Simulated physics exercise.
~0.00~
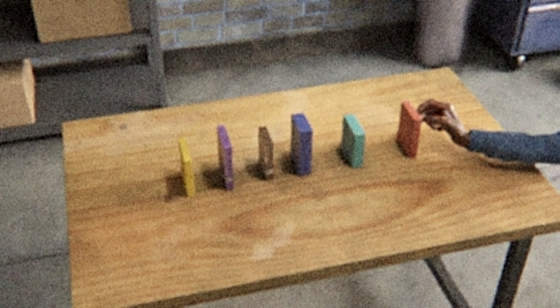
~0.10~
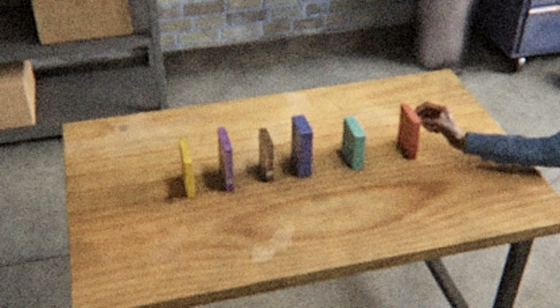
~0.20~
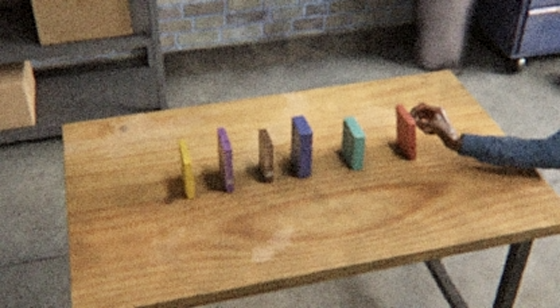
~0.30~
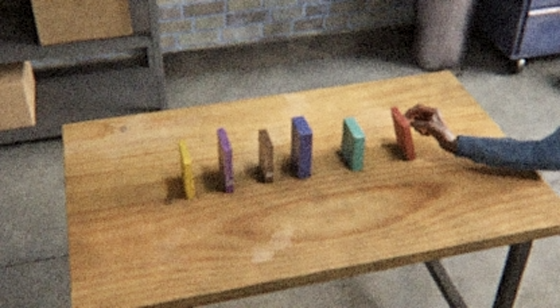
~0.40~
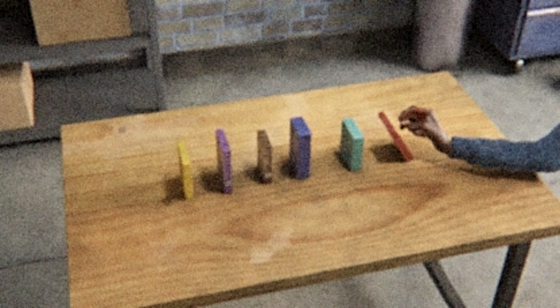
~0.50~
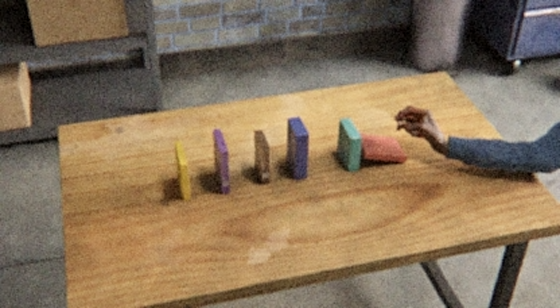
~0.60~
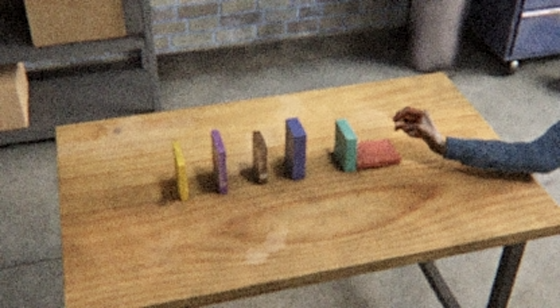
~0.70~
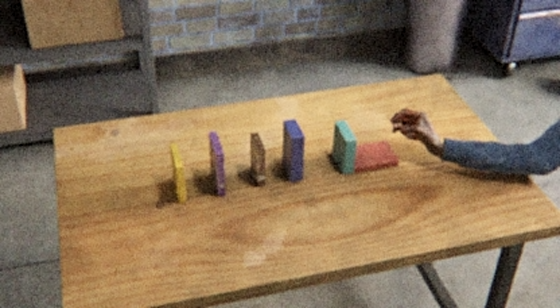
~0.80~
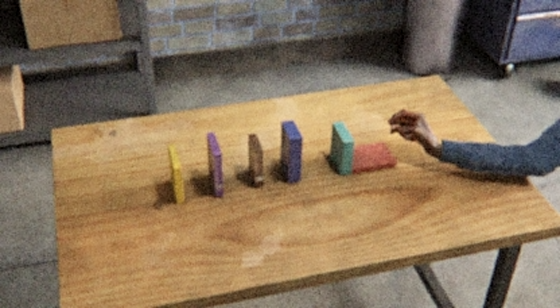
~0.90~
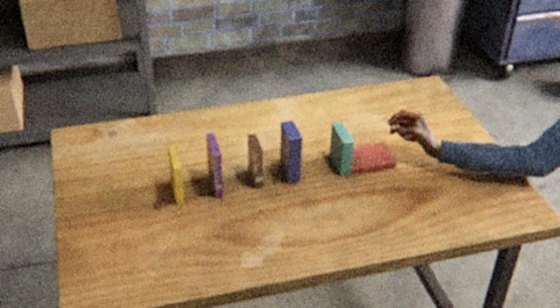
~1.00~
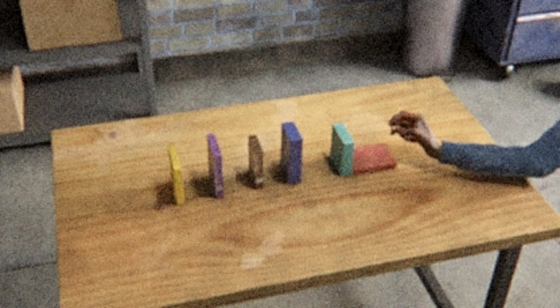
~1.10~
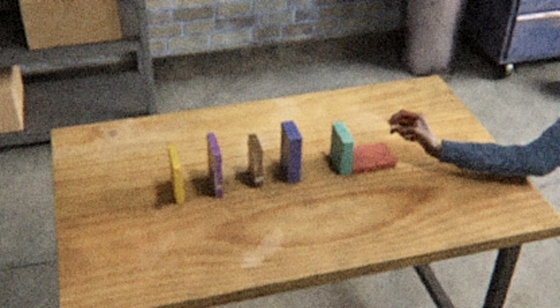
A hand tips the red block left, and it falls flat beside the upright turquoise one.
